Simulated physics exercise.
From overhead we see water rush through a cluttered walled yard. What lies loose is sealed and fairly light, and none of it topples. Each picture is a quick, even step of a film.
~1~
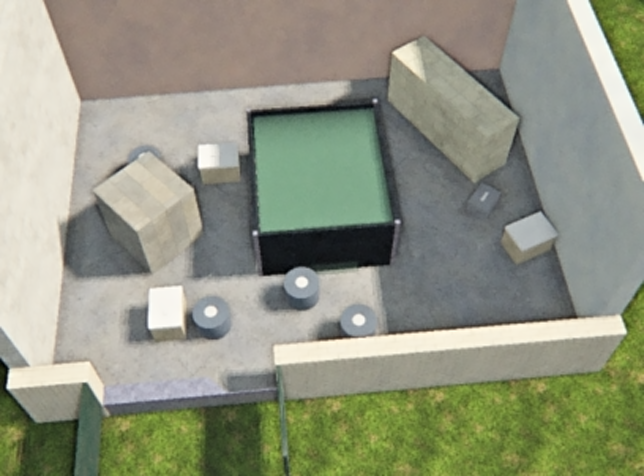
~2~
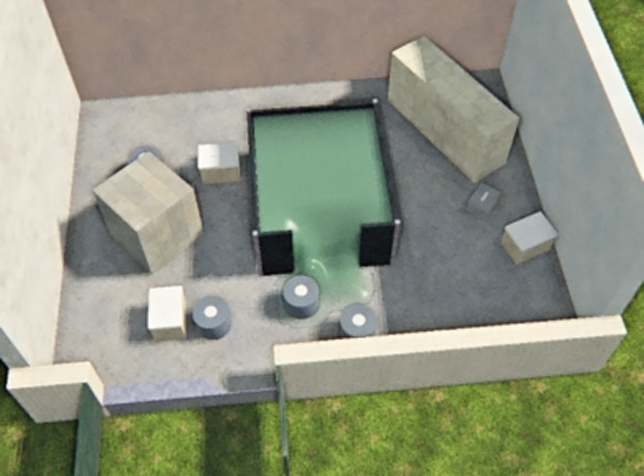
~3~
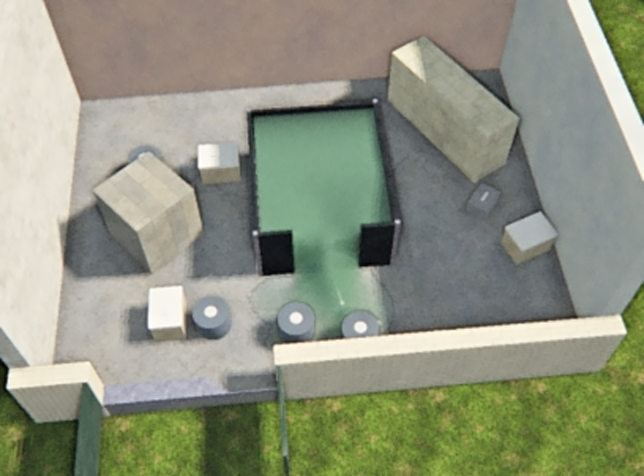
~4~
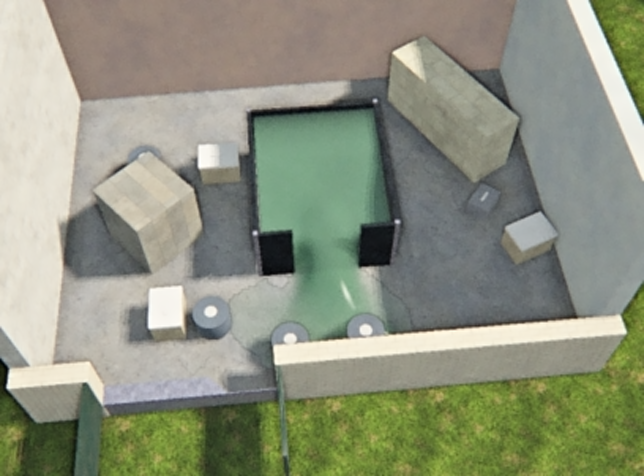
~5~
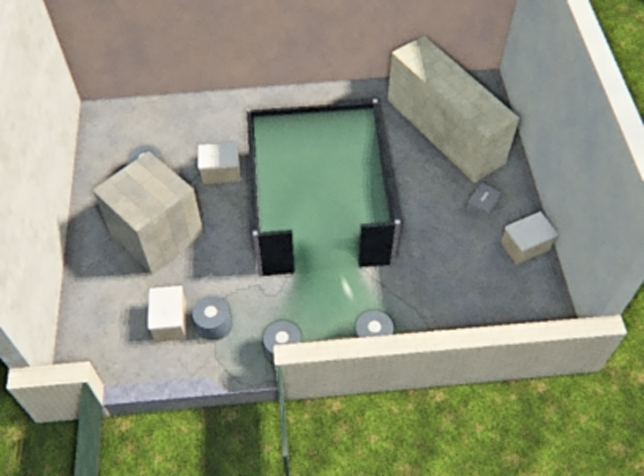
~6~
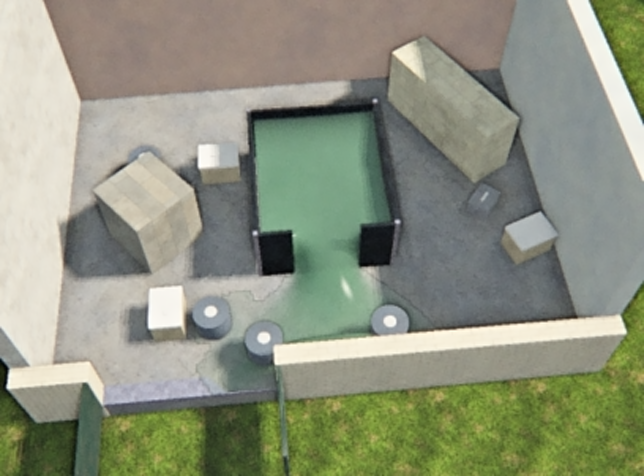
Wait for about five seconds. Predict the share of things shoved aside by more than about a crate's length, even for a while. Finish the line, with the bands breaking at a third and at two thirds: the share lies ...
The share lies at two thirds or above.
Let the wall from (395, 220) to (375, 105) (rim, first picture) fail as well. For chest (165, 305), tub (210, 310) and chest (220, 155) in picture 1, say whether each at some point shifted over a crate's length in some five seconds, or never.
Result per item - displaced that far / displaced that far / short of that distance.
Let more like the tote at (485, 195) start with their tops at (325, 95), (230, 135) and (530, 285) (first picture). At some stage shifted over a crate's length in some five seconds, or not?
The first sits tight, the second sits tight, the third travels far.
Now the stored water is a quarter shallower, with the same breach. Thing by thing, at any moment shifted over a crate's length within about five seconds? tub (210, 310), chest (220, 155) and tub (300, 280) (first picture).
Going through them, I'd say got there, then never got there, then got there.
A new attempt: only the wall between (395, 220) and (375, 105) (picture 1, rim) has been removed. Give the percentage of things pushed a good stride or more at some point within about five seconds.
80 percent, give or take.
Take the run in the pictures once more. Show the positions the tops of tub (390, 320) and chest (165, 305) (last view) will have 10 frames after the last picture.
Approximately (496, 217) for one and (124, 279) for the other.
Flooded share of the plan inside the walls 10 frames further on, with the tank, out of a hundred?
I'd call it close to 45 per cent.
A moment on, 2 of 8 are well off their spots; 1 afloat.
Next, 5 of 8 are well off their spots; 1 afloat.
Later, 6 of 8 are well off their spots; 3 afloat.
In the end, 6 of 8 are well off their spots, and 6 have been at some point; 2 afloat.
